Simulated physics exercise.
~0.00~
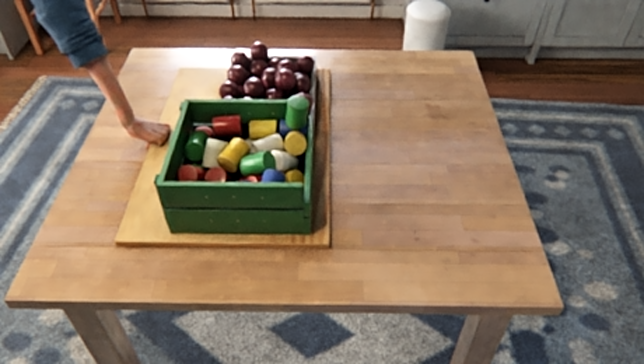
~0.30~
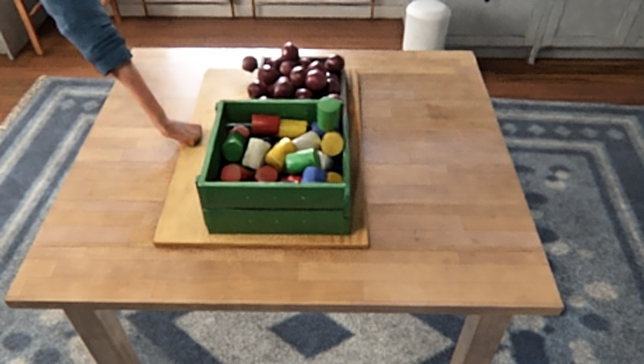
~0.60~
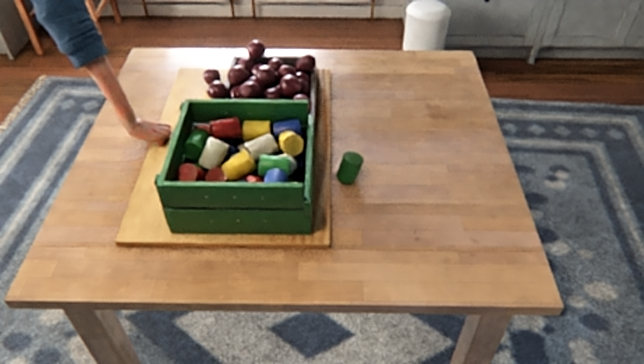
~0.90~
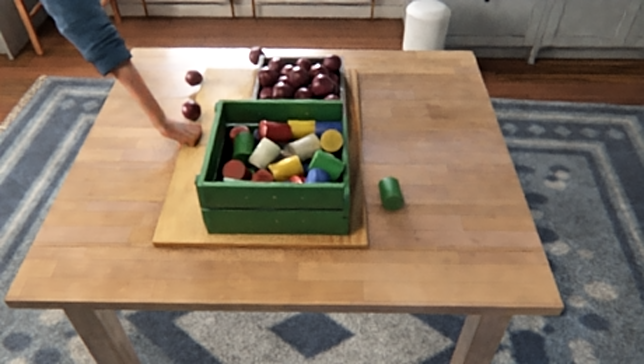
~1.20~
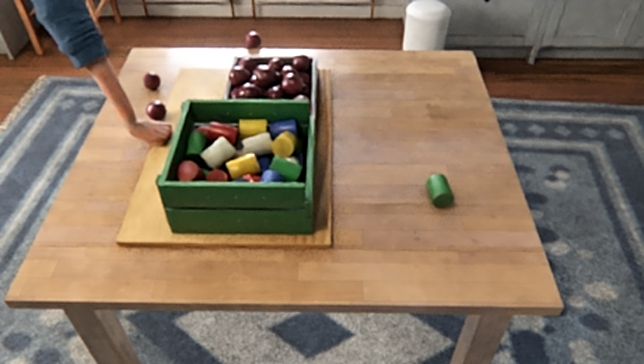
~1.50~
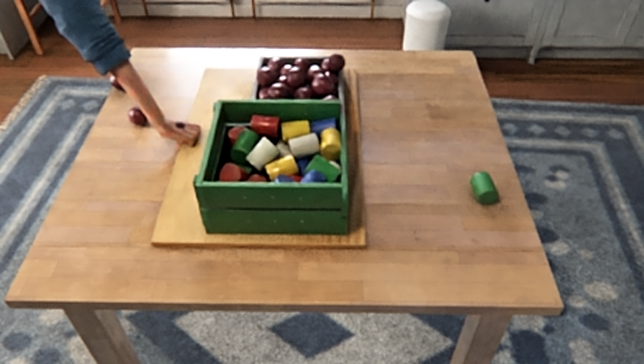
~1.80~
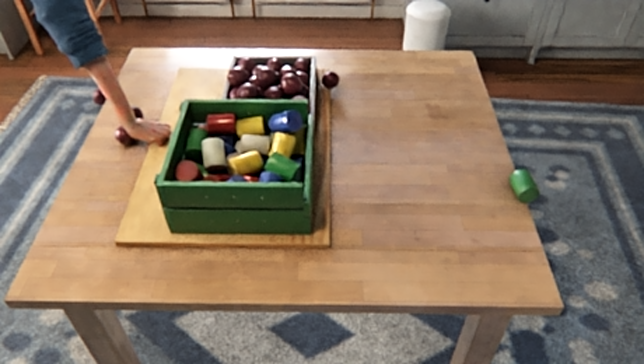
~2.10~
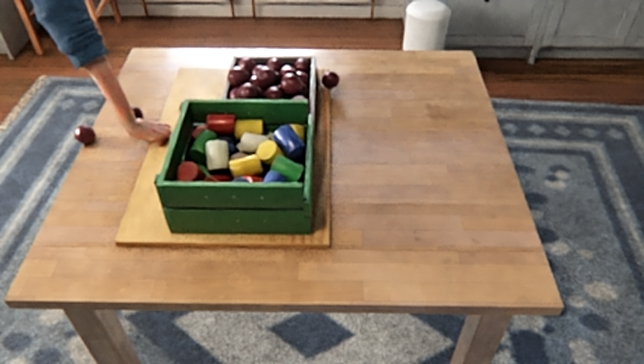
On a wooden table, a hand jerking a board side to side, dark red balls and one green cylinder escaping their baskets.
